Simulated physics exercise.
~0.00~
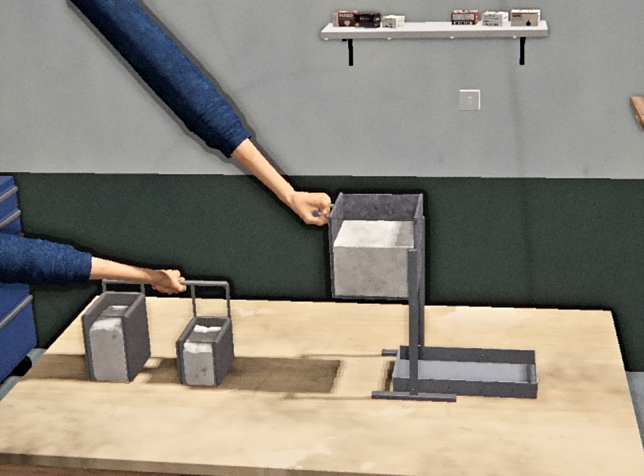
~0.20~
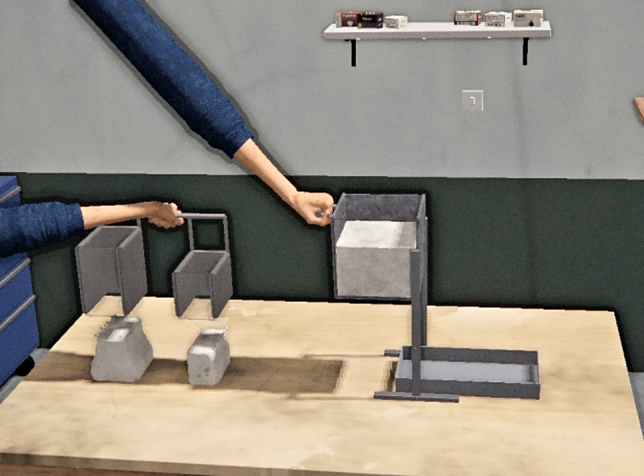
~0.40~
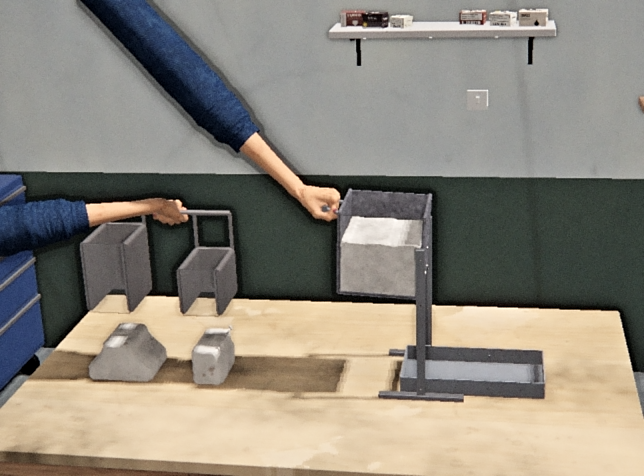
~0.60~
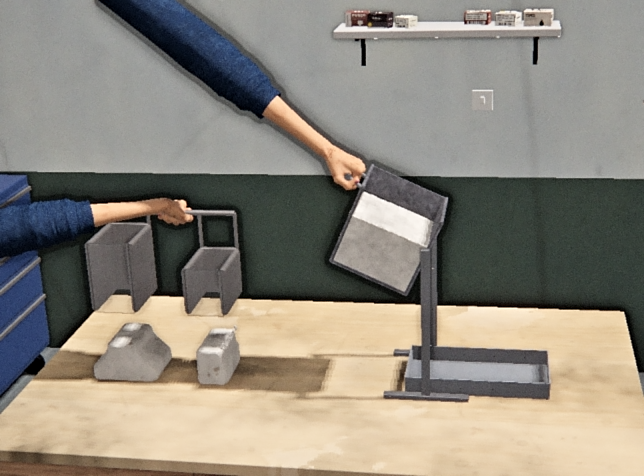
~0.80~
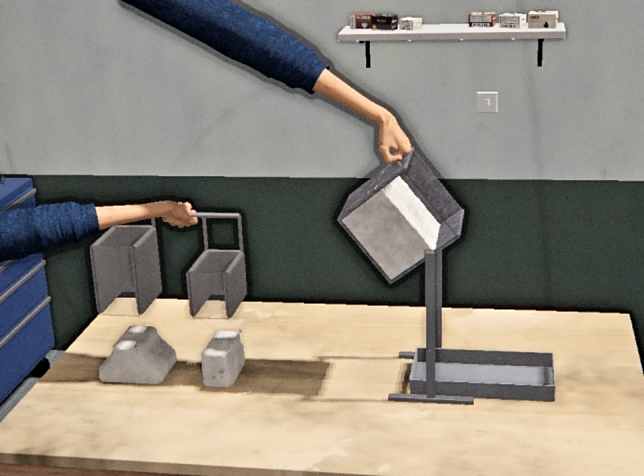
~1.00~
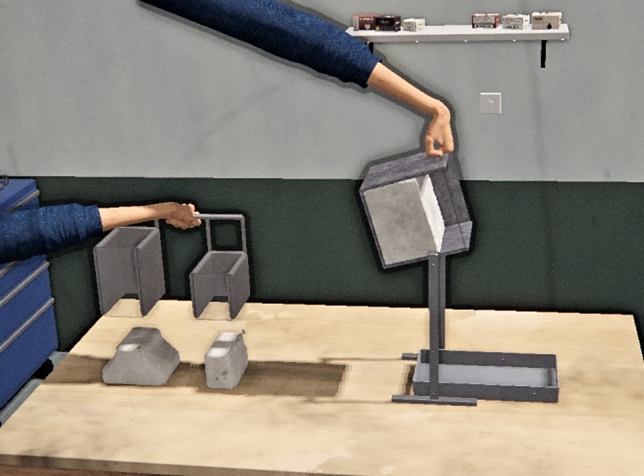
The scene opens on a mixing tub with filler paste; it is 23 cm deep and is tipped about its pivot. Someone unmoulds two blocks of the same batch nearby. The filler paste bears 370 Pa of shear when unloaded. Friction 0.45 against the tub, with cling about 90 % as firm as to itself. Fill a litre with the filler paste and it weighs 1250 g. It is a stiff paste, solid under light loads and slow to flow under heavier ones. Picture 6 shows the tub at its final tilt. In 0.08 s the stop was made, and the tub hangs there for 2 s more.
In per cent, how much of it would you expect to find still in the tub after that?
I would expect close to 100 per cent.
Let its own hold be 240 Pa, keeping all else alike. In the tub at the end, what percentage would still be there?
75 %.
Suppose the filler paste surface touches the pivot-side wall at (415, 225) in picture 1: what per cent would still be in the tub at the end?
In that case some 80 per cent.
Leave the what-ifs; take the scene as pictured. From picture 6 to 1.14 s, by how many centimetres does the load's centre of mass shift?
Some 1 cm.
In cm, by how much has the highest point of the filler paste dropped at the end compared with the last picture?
Roughly 5 cm.
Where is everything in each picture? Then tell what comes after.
In the first frame, handle-side rim at (332, 218), tilt 0 degrees; top of the filler paste at (406, 247); blocks stand 18 cm, 11 cm (left to right).
In the second frame, handle-side rim at (334, 218), tilt 0 degrees; top of the filler paste at (408, 247); blocks stand 14 cm, 11 cm (left to right).
In the third frame, handle-side rim at (341, 214), tilt 3 degrees; top of the filler paste at (346, 242); blocks stand 12 cm, 11 cm (left to right).
In the fourth frame, handle-side rim at (364, 189), tilt 24 degrees; top of the filler paste at (353, 217); blocks stand 12 cm, 11 cm (left to right).
In the fifth frame, handle-side rim at (406, 171), tilt 52 degrees; top of the filler paste at (381, 192); blocks stand 12 cm, 11 cm (left to right).
In the sixth frame, handle-side rim at (444, 170), tilt 75 degrees; top of the filler paste at (412, 181); blocks stand 12 cm, 11 cm (left to right).
After 1.14 s, the tub is at 75 degrees and holds 100 %.
After 1.31 s, the tub is at 75 degrees and holds 100 %.
After 1.48 s, the tub is at 75 degrees and holds 100 %.
After 1.65 s, the tub is at 75 degrees and holds 100 %.
After 3.00 s, at the end, the tub is at 75 degrees and holds 100 %.
